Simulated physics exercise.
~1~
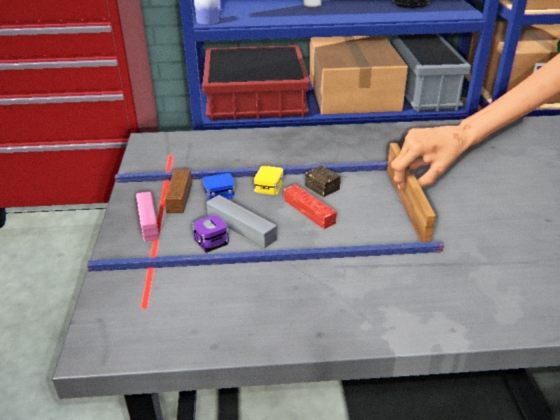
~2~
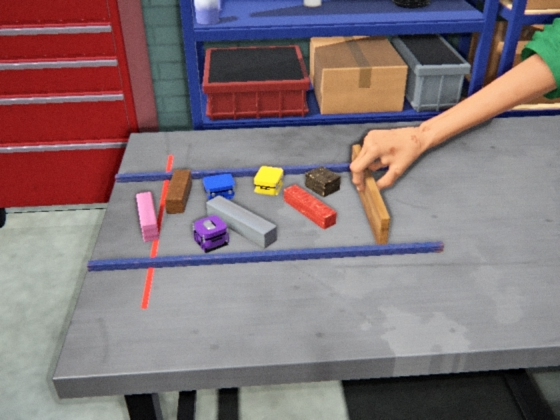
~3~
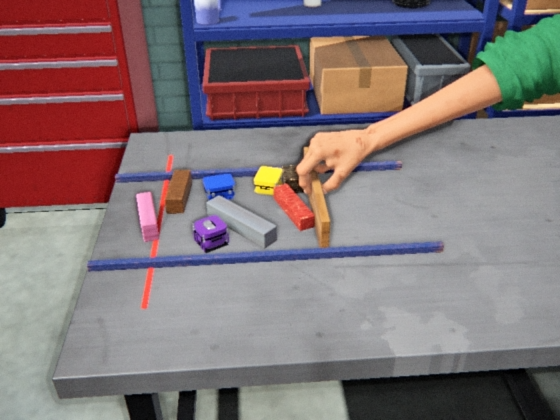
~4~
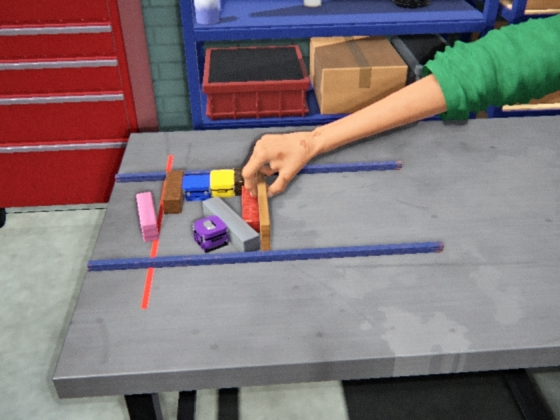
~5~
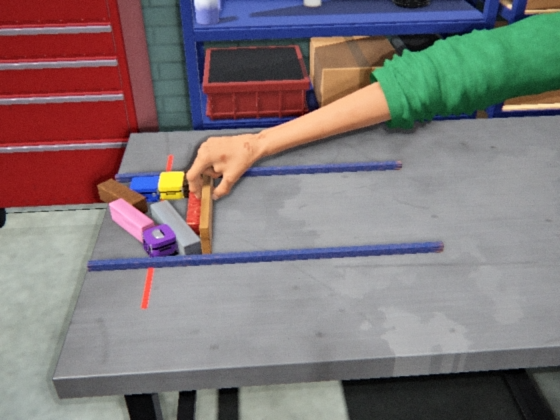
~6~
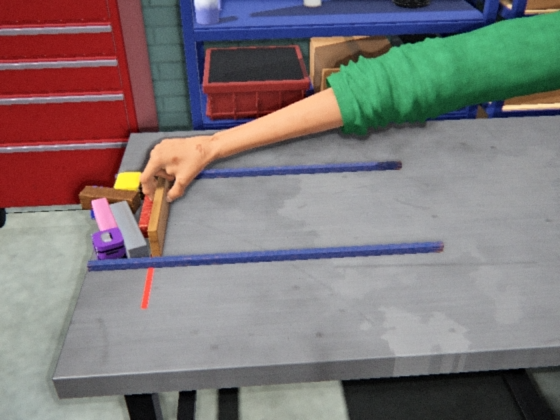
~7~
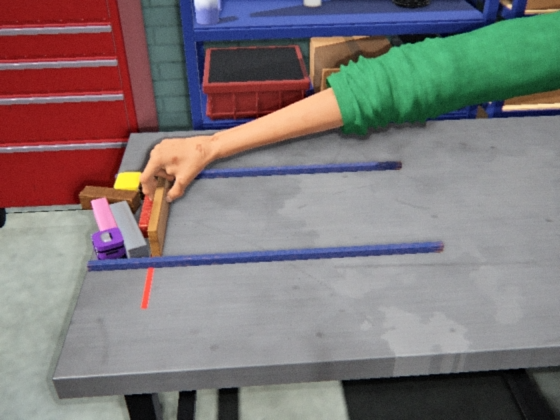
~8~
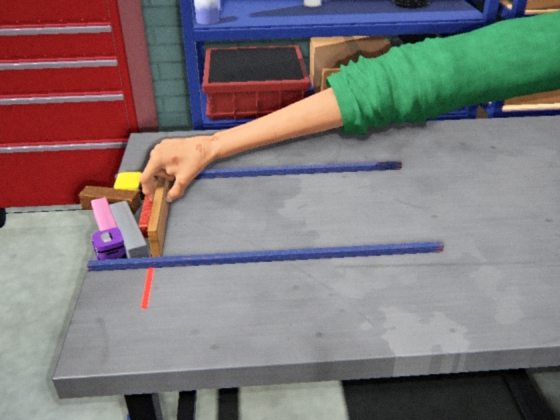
A hand pushes a wooden board left, crowding the pieces until the blue case falls off.
